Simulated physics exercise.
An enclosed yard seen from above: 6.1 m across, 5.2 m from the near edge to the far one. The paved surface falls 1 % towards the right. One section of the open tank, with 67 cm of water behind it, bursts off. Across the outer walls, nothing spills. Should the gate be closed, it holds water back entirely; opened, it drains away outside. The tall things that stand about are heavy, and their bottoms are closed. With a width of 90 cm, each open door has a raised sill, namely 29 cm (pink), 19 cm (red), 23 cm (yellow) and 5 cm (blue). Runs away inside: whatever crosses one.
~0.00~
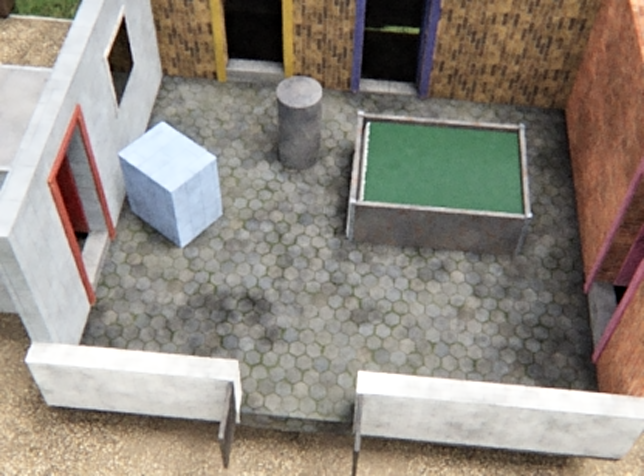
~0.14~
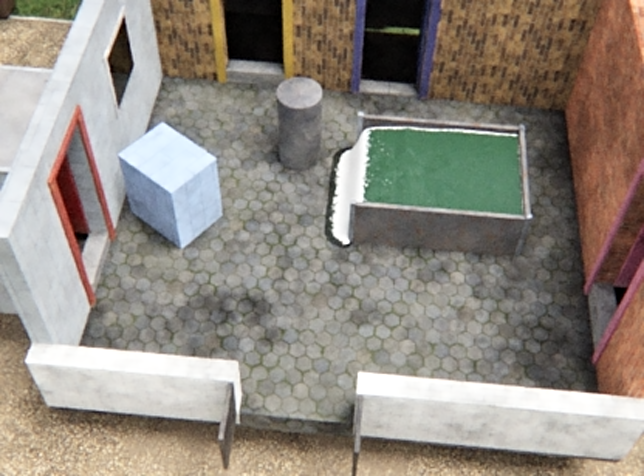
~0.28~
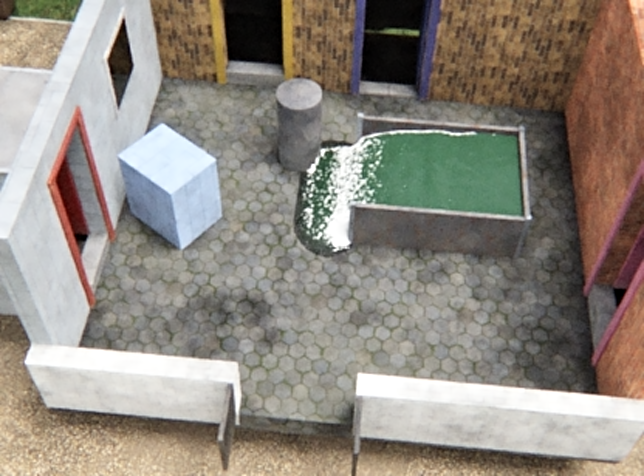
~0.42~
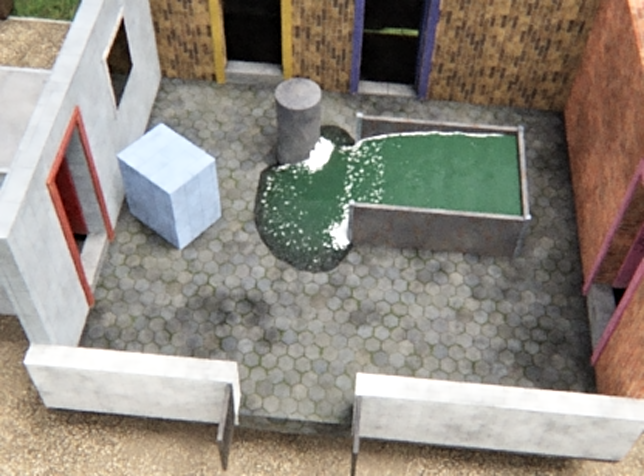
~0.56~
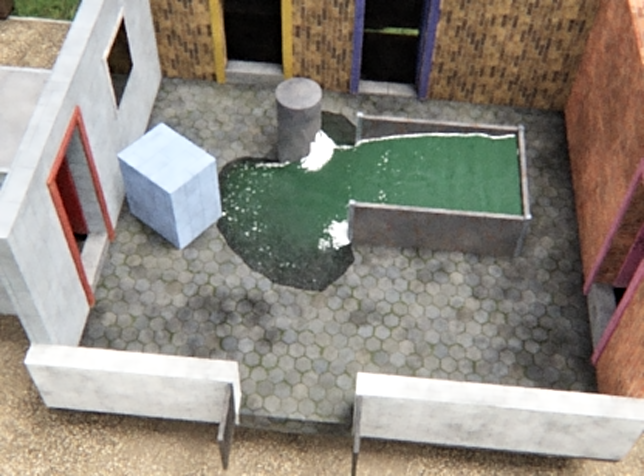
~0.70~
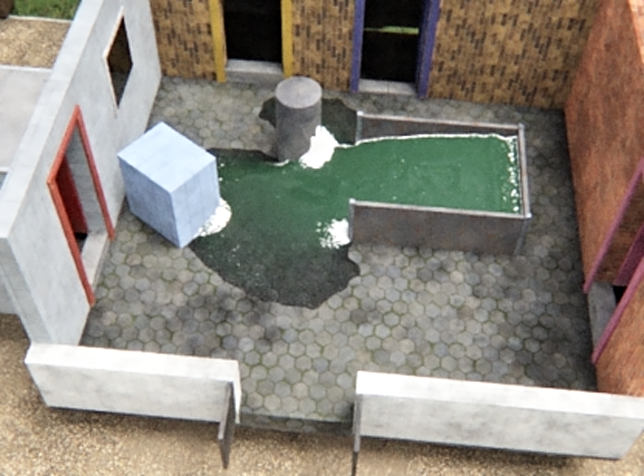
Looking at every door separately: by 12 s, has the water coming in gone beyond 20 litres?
Result: Pink door: Lags behind the figure. Red door: Lags behind the figure. Yellow door: Lags behind the figure. Blue door: Outstrips the figure.
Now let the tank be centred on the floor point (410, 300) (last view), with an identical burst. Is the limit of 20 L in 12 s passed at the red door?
Red: Too much.
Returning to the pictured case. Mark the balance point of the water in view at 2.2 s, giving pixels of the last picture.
Roughly (293, 198) in the last picture.
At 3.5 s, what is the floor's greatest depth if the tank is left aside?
Around 24 centimetres.
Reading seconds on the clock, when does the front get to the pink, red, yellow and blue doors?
Pink 6.0 s, red 1.3 s, yellow 0.9 s, blue 1.4 s.
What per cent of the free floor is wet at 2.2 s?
Covered: Roughly 45 per cent.
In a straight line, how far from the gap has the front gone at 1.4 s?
About 3.8 m out.
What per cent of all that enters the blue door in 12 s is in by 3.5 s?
Around 60 percent.
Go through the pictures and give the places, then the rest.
The first picture shows the open tank at (440, 167) is whole and still, 67 cm deep.
In the second picture, water pours out at (357, 185) and has run 0.9 m, to (346, 244); typically 9 cm deep outside, 67 cm at the open tank's back.
In the third picture, the front is at (313, 246), 1.0 m from the gap at (357, 188); 1.1 m2 of floor is under water; 67 cm left at the back of the open tank.
In the fourth picture, water pours out at (356, 188) and has run 1.4 m, to (279, 250); typically 11 cm deep outside, 67 cm at the open tank's back.
In the fifth picture, water pours out at (356, 188) and has run 1.8 m, to (220, 198); typically 8 cm deep outside, 65 cm at the open tank's back.
In the sixth picture, water pours out at (356, 188) and has run 2.4 m, to a hidden place; typically 7 cm deep outside, 57 cm at the open tank's back.
After 1.4 s water covers 35 % of the floor and is deepest (40 cm) near (318, 166); pink door not reached, red door 3 cm at the sill, 0 L in, yellow door 7 cm at the sill, 0 L in, blue door 5 cm at the sill, 0 L in.
After 2.2 s water covers 45 % of the floor and is deepest (40 cm) near (70, 376); pink door not reached, red door 9 cm at the sill, 0 L in, yellow door 10 cm at the sill, 0 L in, blue door 10 cm at the sill, 10 L in.
After 3.5 s water covers 60 % of the floor and is deepest (24 cm) near (282, 144); pink door not reached, red door 12 cm at the sill, 0 L in, yellow door 18 cm at the sill, 0 L in, blue door 7 cm at the sill, 27 L in.
After 7.0 s water covers 90 % of the floor and is deepest (16 cm) near (507, 111); pink door 8 cm at the sill, 0 L in, red door 8 cm at the sill, 0 L in, yellow door 6 cm at the sill, 1 L in, blue door 5 cm at the sill, 42 L in.
After 12.0 s water covers 95 % of the floor and is deepest (13 cm) near (561, 293); pink door 12 cm at the sill, 0 L in, red door 2 cm at the sill, 0 L in, yellow door 5 cm at the sill, 1 L in, blue door 6 cm at the sill, 43 L in.
